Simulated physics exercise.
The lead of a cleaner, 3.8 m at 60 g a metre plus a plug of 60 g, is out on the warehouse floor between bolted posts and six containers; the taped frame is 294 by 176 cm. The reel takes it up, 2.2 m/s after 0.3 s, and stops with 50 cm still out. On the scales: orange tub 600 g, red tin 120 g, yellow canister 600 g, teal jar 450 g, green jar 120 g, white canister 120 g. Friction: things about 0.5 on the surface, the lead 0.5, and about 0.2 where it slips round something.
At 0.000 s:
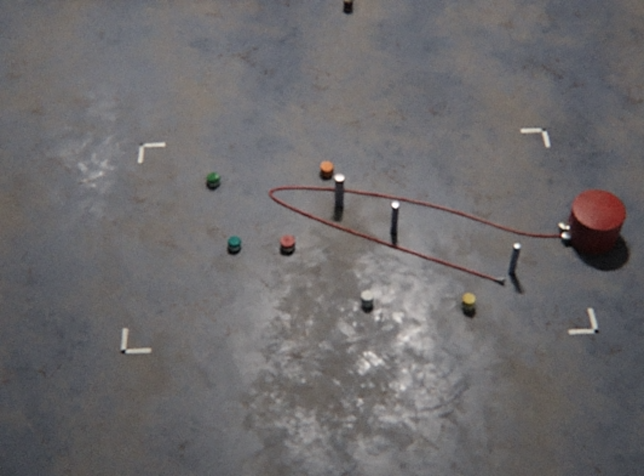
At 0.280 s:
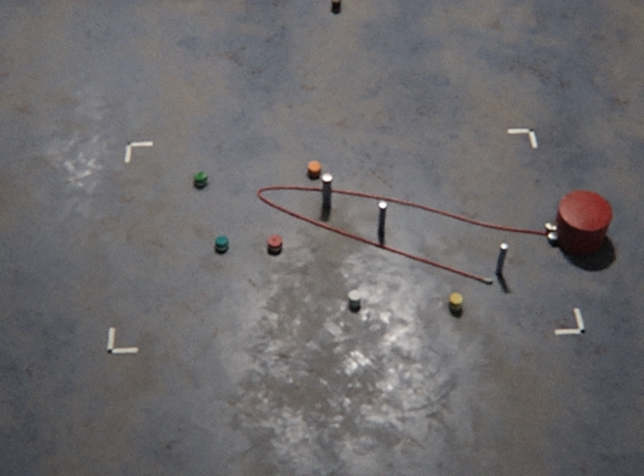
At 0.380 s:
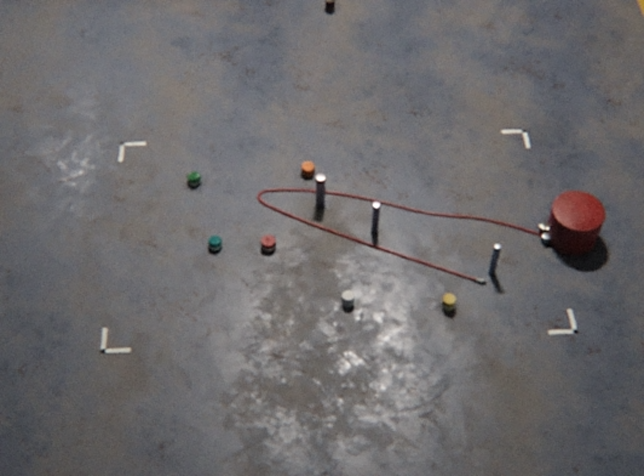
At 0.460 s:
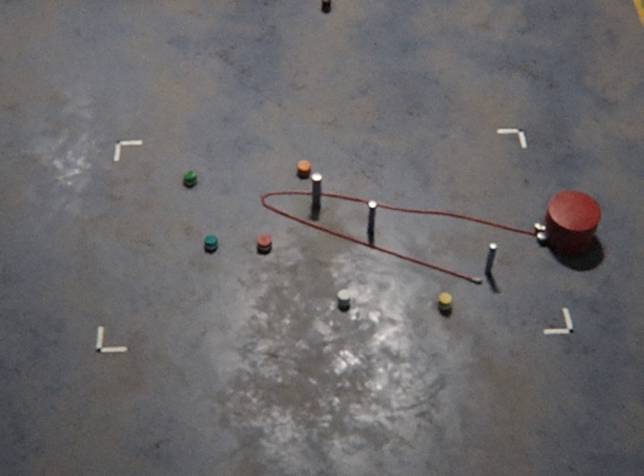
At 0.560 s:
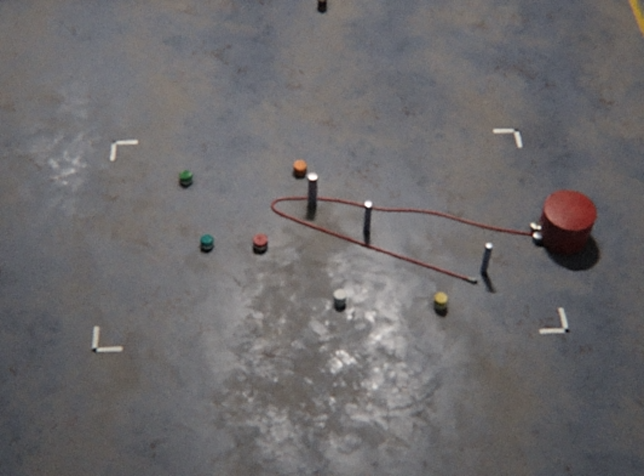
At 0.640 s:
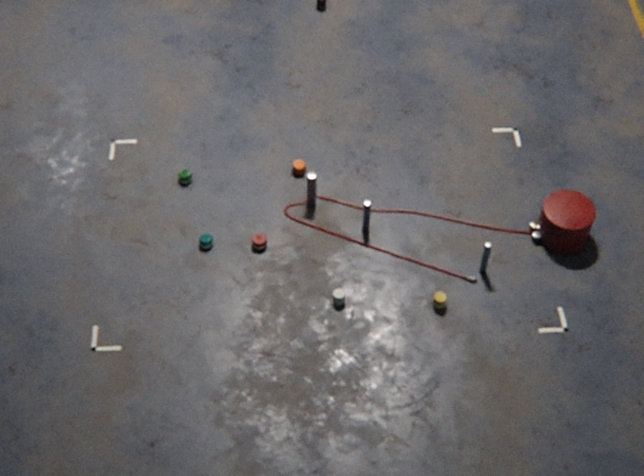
A thin red lead loops around a post and draws slightly rightward toward the red reel.
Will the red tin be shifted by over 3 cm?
Verdict: The red tin keeps its place.
After 1.0 s, plug at (332, 227); nothing else has moved.
After 1.4 s, plug at (360, 178); nothing else has moved.
After 1.7 s, plug at (523, 168); nothing else has moved.
After 2.1 s, plug at (538, 261); nothing else has moved.
After 2.9 s, plug at (527, 229); red tin 0 cm off its start at (259, 238).
